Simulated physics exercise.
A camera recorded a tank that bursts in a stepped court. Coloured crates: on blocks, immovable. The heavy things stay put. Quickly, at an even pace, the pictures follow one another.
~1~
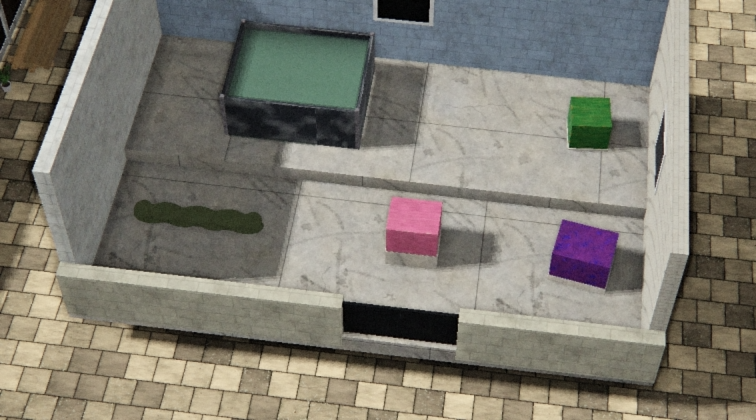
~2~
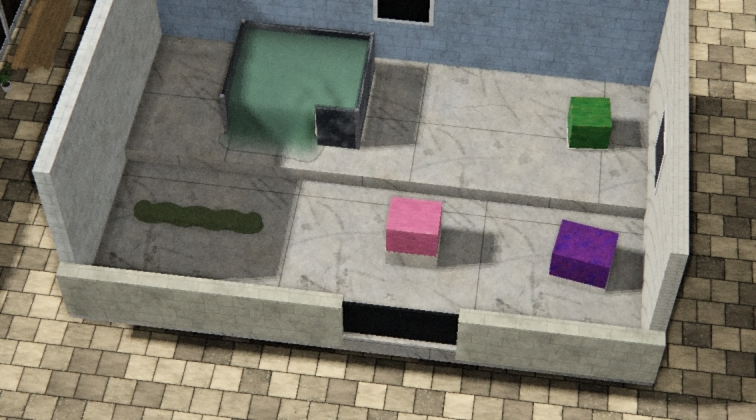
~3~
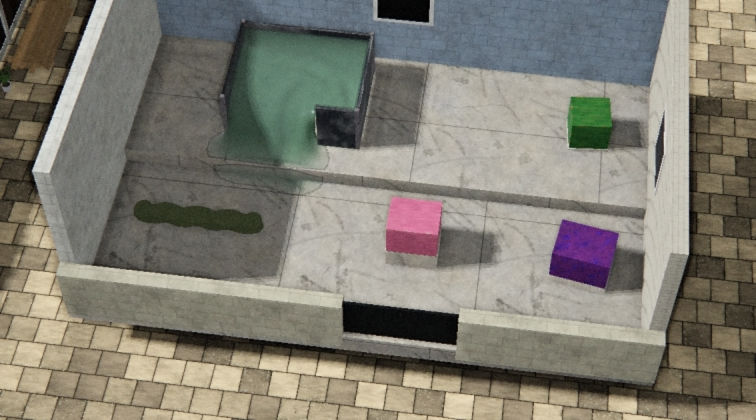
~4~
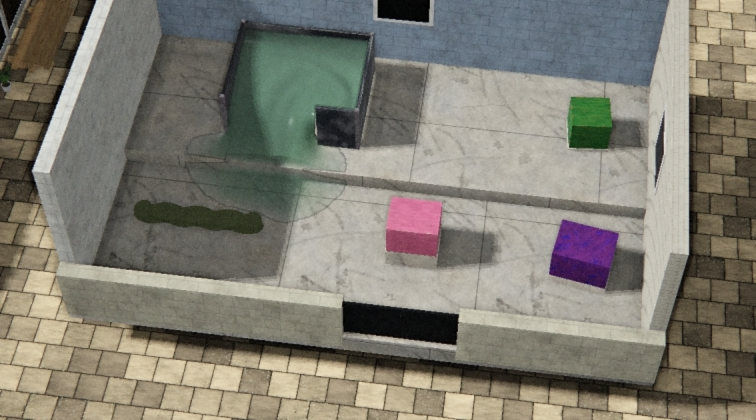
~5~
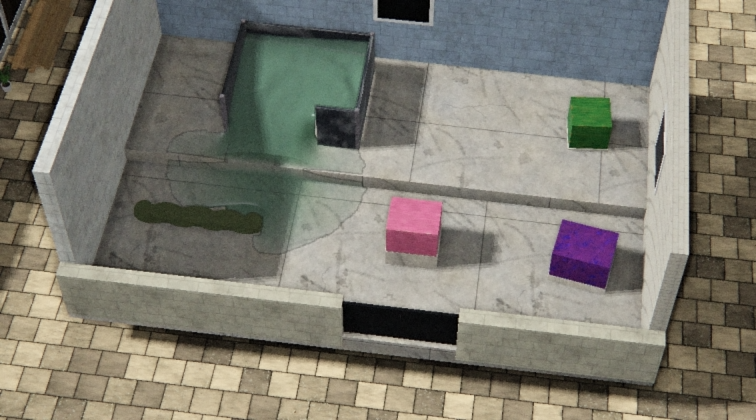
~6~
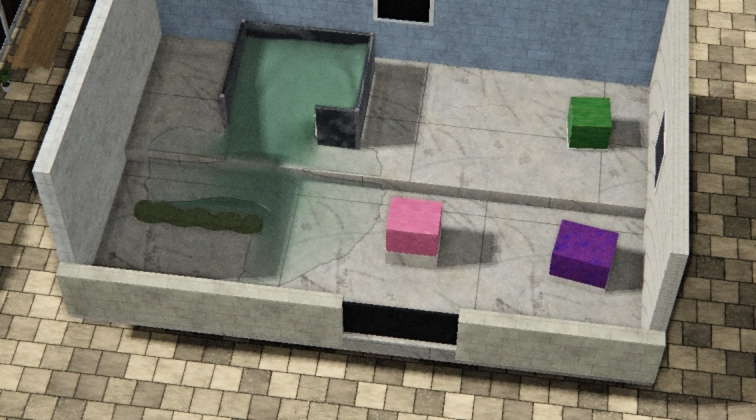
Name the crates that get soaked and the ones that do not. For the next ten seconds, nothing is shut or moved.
The green crate does not get soaked; the pink crate does not get soaked; the purple crate gets soaked.
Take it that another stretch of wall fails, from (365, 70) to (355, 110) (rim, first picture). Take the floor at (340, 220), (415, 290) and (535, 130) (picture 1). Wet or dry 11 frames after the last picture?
One by one, they turn out not soaked, not soaked and drenched.
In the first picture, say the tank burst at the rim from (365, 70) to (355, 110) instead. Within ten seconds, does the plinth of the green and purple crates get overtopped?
So the green crate goes wet while the purple crate goes wet.
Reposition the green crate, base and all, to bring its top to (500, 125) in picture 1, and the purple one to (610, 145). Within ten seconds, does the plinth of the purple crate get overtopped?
Result for purple crate: Untouched.
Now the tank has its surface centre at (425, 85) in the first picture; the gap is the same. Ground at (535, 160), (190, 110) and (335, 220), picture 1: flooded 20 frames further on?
The first spot is not reached, the second not reached, and the third inundated.
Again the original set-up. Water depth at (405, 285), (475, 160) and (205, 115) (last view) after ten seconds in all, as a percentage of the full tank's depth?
Estimate: 18, 0, 2 %.
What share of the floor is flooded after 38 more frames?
Around 55 percent of it.
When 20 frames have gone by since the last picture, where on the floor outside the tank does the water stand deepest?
Deepest point: About (193, 208).
A moment on, water covers 30 % of the floor; the green crate not reached, the pink crate water round its plinth, the purple crate not reached.
Next, water covers 40 % of the floor; the green crate not reached, the pink crate water round its plinth, the purple crate not reached.
Then, water covers 50 % of the floor; the green crate not reached, the pink crate water round its plinth, the purple crate water round its plinth.
Later, water covers 55 % of the floor; the green crate not reached, the pink crate water round its plinth, the purple crate water round its plinth.
In the end, water covers 55 % of the floor; the green crate stayed above the water, the pink crate stayed above the water, the purple crate was topped.
